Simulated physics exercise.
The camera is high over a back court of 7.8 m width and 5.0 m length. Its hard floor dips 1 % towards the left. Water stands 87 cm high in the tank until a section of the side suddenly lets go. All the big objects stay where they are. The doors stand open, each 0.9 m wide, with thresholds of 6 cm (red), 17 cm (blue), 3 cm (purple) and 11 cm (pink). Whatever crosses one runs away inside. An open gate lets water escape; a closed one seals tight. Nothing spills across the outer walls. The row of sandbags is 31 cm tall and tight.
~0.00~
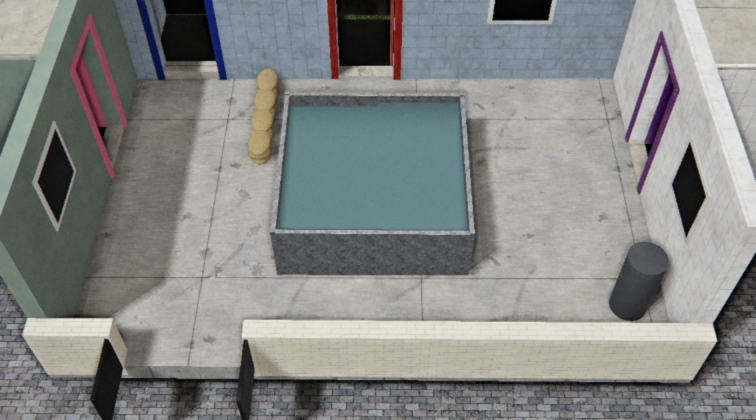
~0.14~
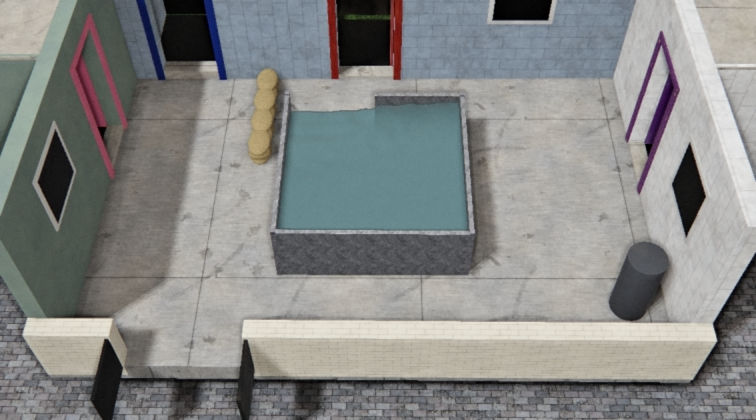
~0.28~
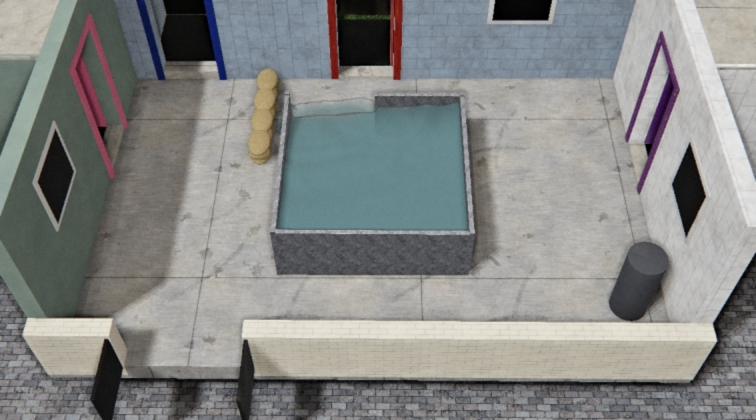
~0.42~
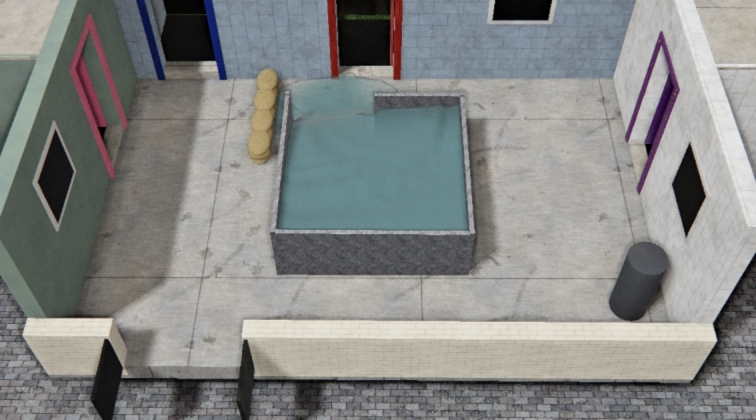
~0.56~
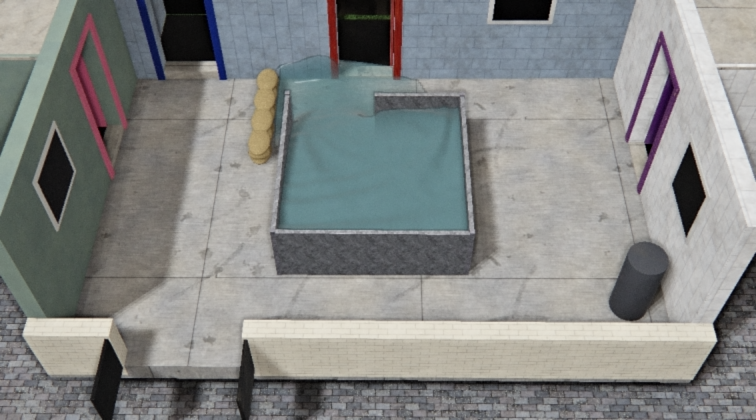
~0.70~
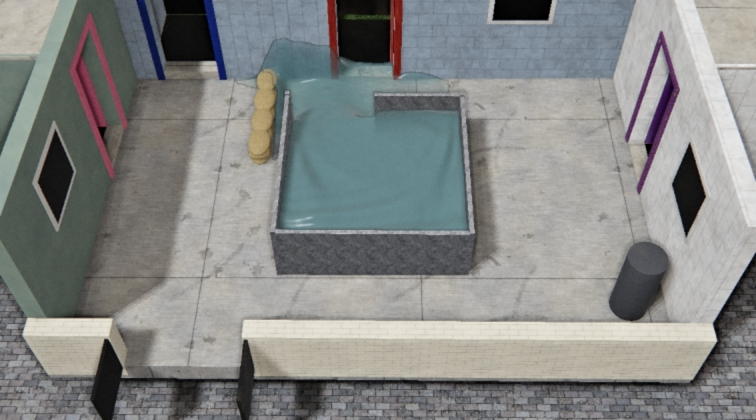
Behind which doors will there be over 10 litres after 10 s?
Door by door: At the red door it passes the limit; at the blue door it keeps below the limit; at the purple door it goes over the limit; at the pink door it exceeds the limit.
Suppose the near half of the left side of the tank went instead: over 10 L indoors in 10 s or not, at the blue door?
Against that limit: Blue over.
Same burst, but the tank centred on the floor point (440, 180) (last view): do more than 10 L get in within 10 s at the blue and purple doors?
Then: Blue not over, purple above.
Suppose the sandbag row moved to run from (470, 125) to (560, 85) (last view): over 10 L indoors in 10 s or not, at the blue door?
Against that limit: Blue over.
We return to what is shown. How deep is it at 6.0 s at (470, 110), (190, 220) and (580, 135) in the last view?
About 7, 4 and 15 cm.
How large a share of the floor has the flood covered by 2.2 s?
Some 35 per cent of it.
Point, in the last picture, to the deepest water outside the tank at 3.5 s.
At about (287, 110).
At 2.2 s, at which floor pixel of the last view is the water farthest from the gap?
At about (609, 86).
After 1.4 s water covers 20 % of the floor and is deepest (72 cm) near (311, 86); red door 42 cm at the sill, 278 L in, blue door 7 cm at the sill, 0 L in, purple door not reached, pink door not reached.
After 2.2 s water covers 35 % of the floor and is deepest (60 cm) near (290, 86); red door 40 cm at the sill, 586 L in, blue door 10 cm at the sill, 0 L in, purple door not reached, pink door 15 cm at the sill, 1 L in.
After 3.5 s water covers 65 % of the floor and is deepest (42 cm) near (287, 110); red door 31 cm at the sill, 920 L in, blue door 4 cm at the sill, 0 L in, purple door 11 cm at the sill, 12 L in, pink door 15 cm at the sill, 22 L in.
After 6.0 s water covers 80 % of the floor and is deepest (26 cm) near (285, 126); red door 21 cm at the sill, 1270 L in, blue door 4 cm at the sill, 0 L in, purple door 10 cm at the sill, 91 L in, pink door 6 cm at the sill, 28 L in.
After 10.0 s water covers 95 % of the floor and is deepest (16 cm) near (286, 118); red door 14 cm at the sill, 1479 L in, blue door 2 cm at the sill, 0 L in, purple door 7 cm at the sill, 171 L in, pink door 3 cm at the sill, 28 L in.
